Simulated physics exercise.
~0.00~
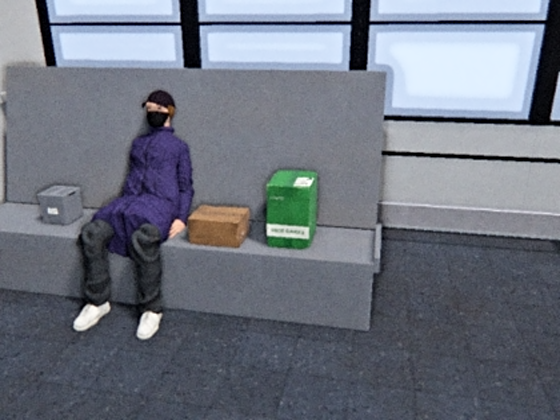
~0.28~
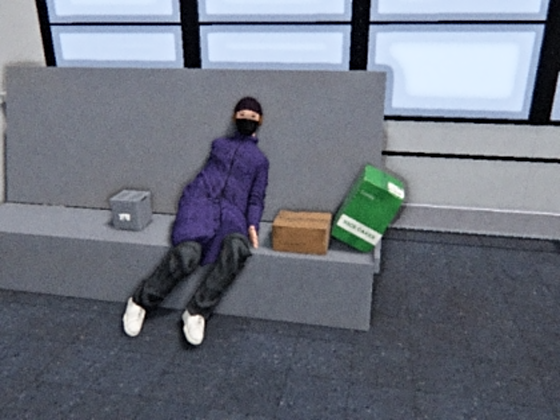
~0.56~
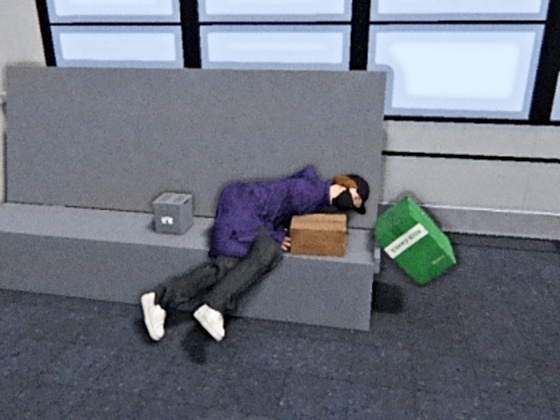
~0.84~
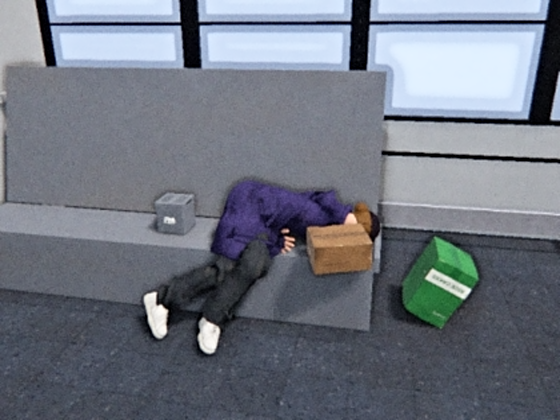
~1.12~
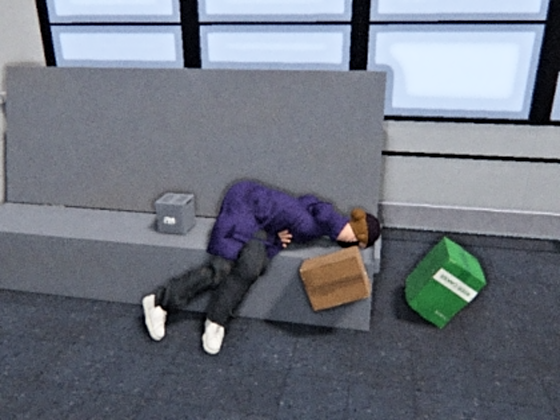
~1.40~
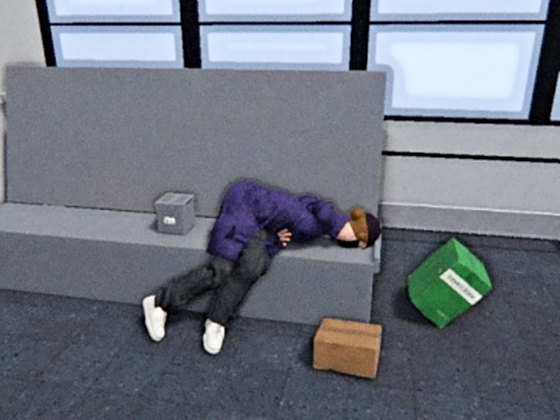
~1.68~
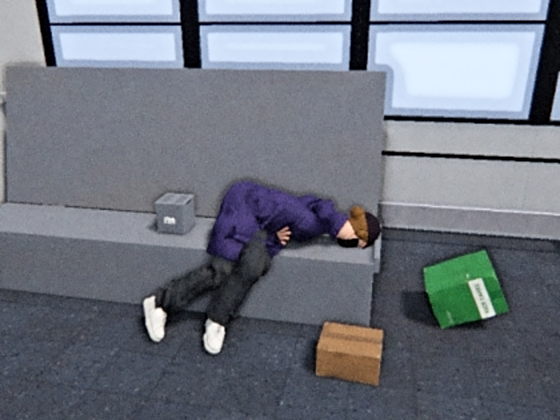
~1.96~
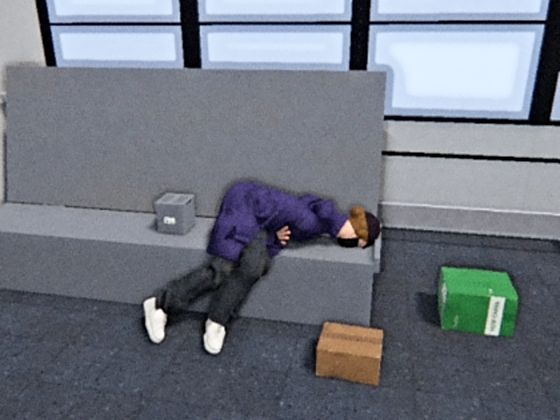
A person in a purple coat and black mask slid right along a grey bench and slumped onto their side, as a green box tumbled off the end and a brown box followed it to the floor, leaving the small grey box still on the seat.
